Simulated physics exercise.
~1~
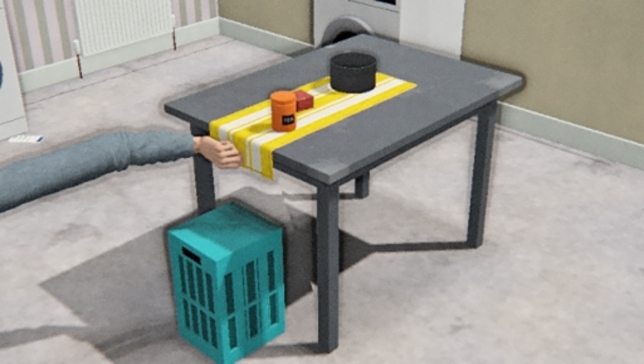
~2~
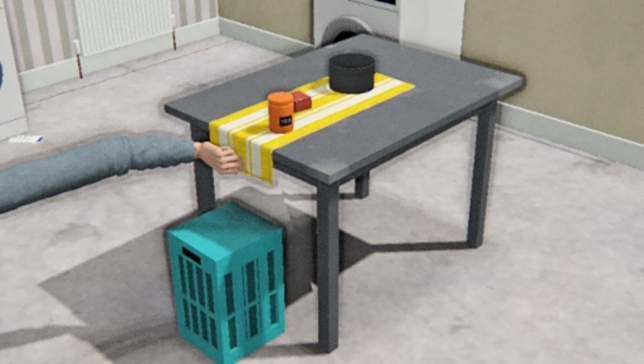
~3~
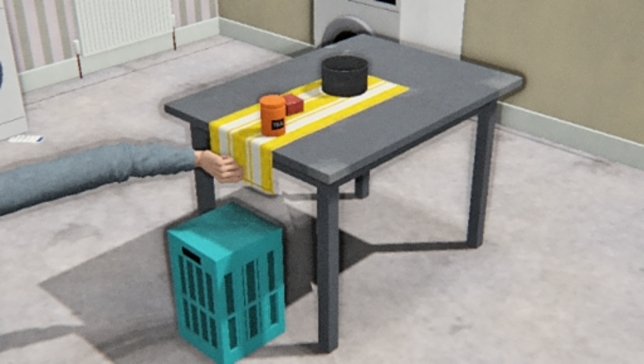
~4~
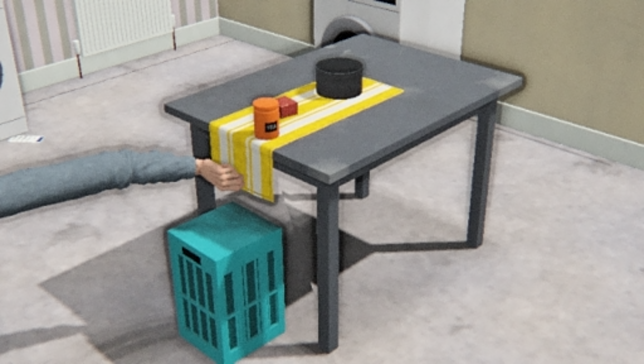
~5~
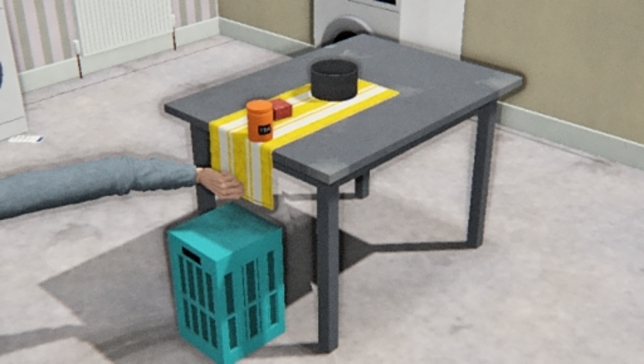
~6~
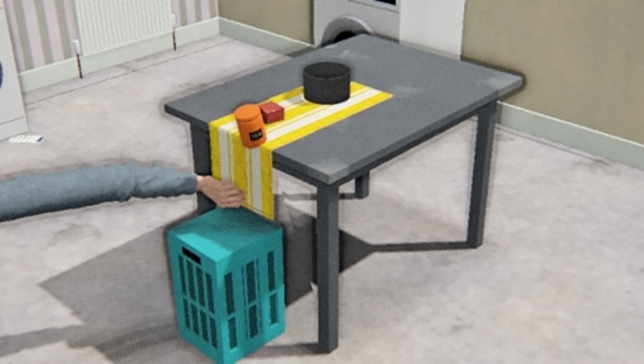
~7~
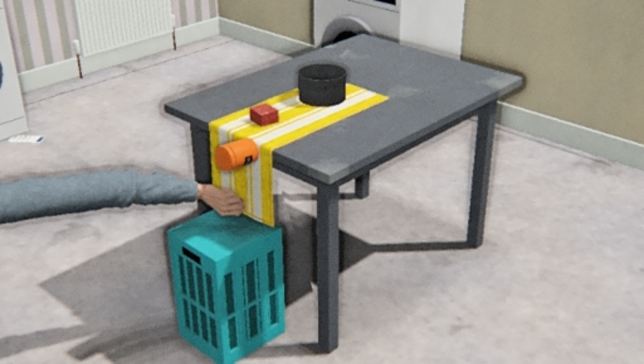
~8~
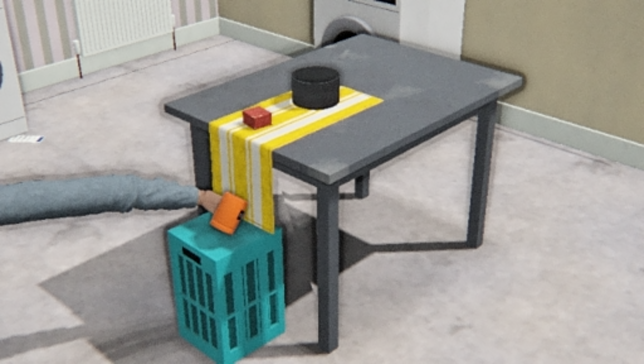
We see a hand slowly pulling the hanging end of a yellow striped scarf down from a gray table, carrying an orange jar, red block and dark pot leftward. The jar tips over the edge and drops toward the turquoise crate, while the block and pot remain on the table.
